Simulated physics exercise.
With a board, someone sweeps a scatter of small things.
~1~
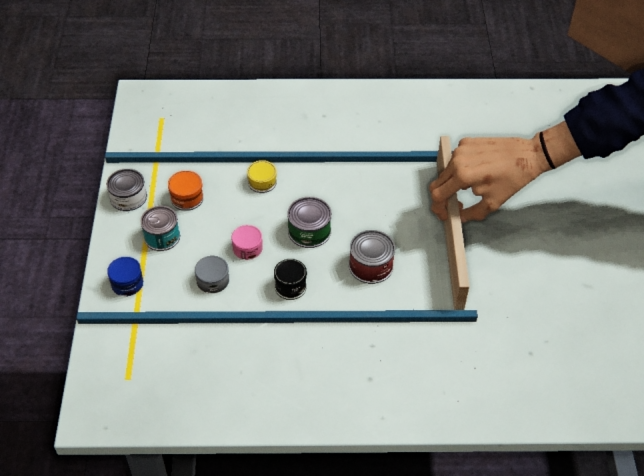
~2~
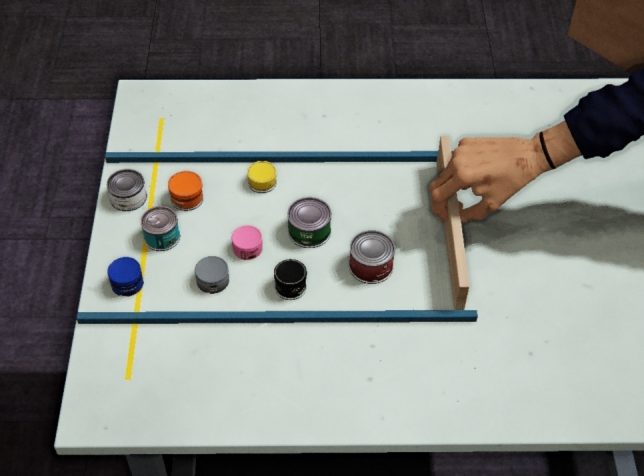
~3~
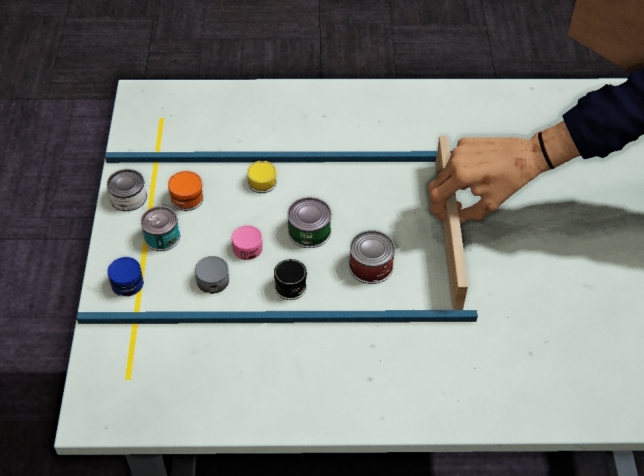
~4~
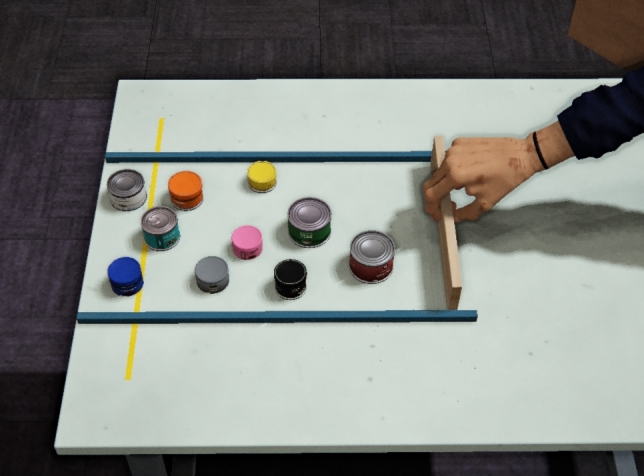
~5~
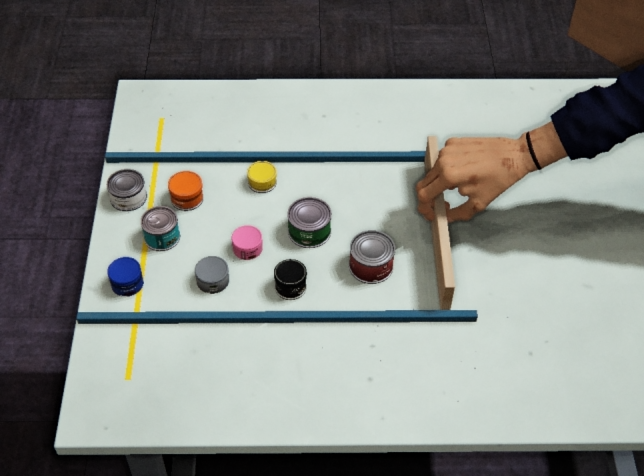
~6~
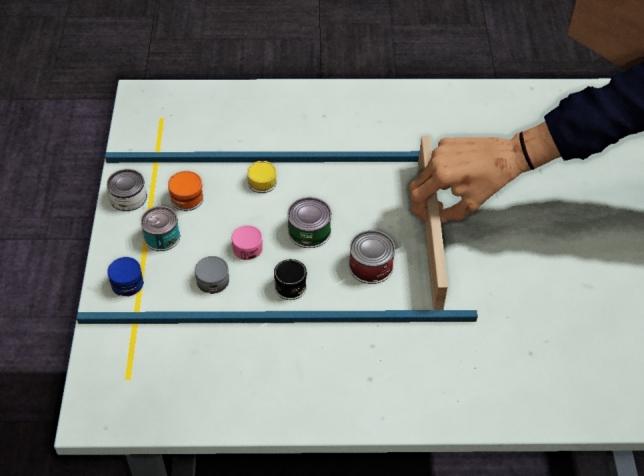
The footage shows small tubs and tins scattered between two blue strips on a pale table while a hand holds an upright wooden board at their right, then slides it slightly left without touching any of them.
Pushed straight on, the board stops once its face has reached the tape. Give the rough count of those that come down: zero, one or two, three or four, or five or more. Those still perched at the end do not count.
Over the end go only a single one or a pair.
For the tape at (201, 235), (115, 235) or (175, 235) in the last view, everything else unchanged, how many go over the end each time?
0, 5, 0.
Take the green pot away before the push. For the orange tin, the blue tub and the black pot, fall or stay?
Orange tin - safe, blue tub - gone, black pot - safe.
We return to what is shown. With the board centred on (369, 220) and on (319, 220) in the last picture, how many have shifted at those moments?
By the first moment it's 1, by the second it's 3.
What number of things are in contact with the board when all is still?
My count gives 5.
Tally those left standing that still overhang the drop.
That'd be 3.
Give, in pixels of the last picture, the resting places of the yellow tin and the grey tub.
Yellow tin: (139, 172); grey tub: (91, 289).
A little later, none off yet; white tin at rest near (127, 190); blue tub at rest near (126, 277); turquoise tin at rest near (161, 229).
When it is over, the number that fall off is one or two; down, turquoise tin and blue tub.
